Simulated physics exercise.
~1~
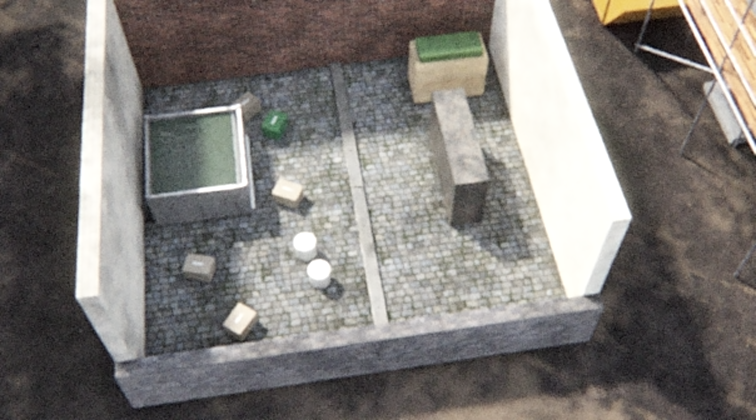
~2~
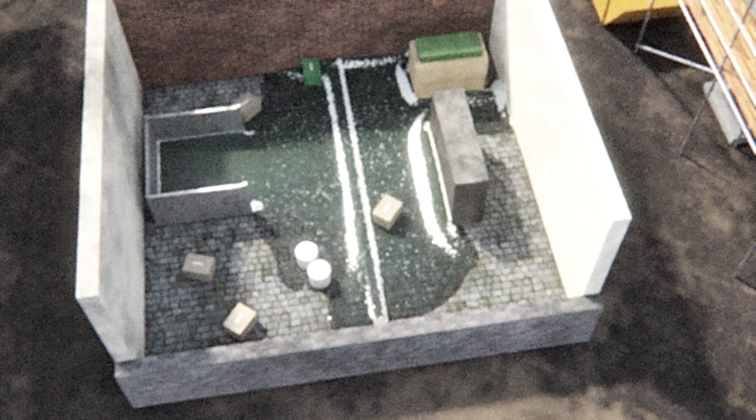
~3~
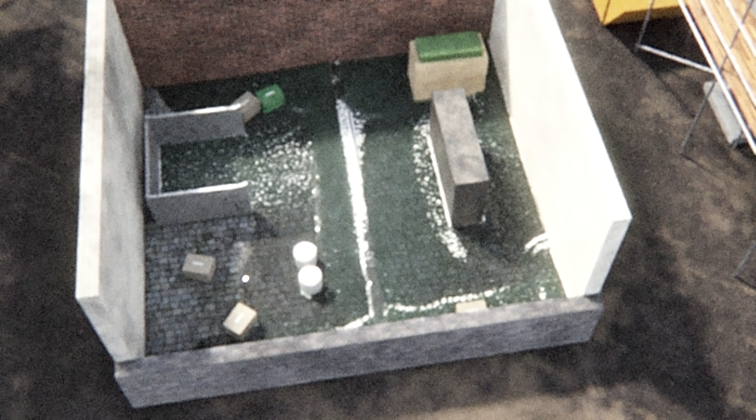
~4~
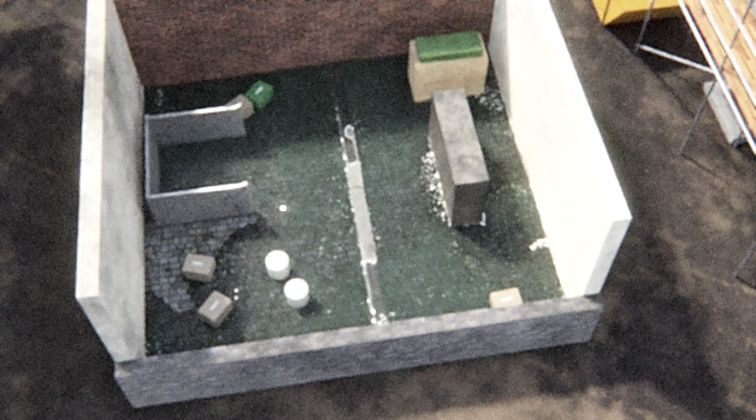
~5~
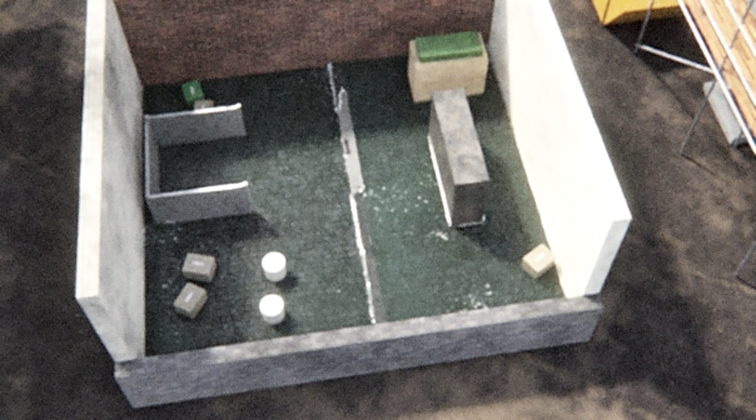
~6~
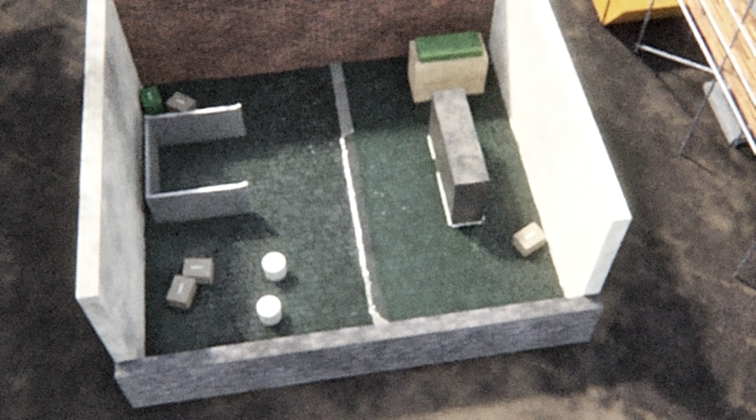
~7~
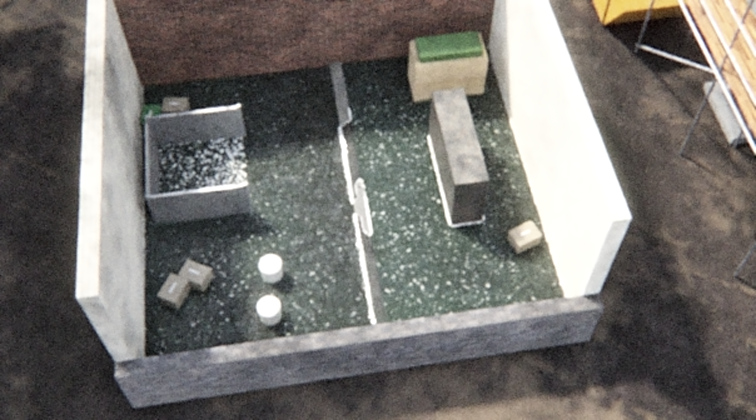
In a small walled yard with a cobbled floor, water burst from an open tank and spread across the ground, sweeping one pale box over the low kerb to the right-hand side, while the green box drifted into the back left corner.
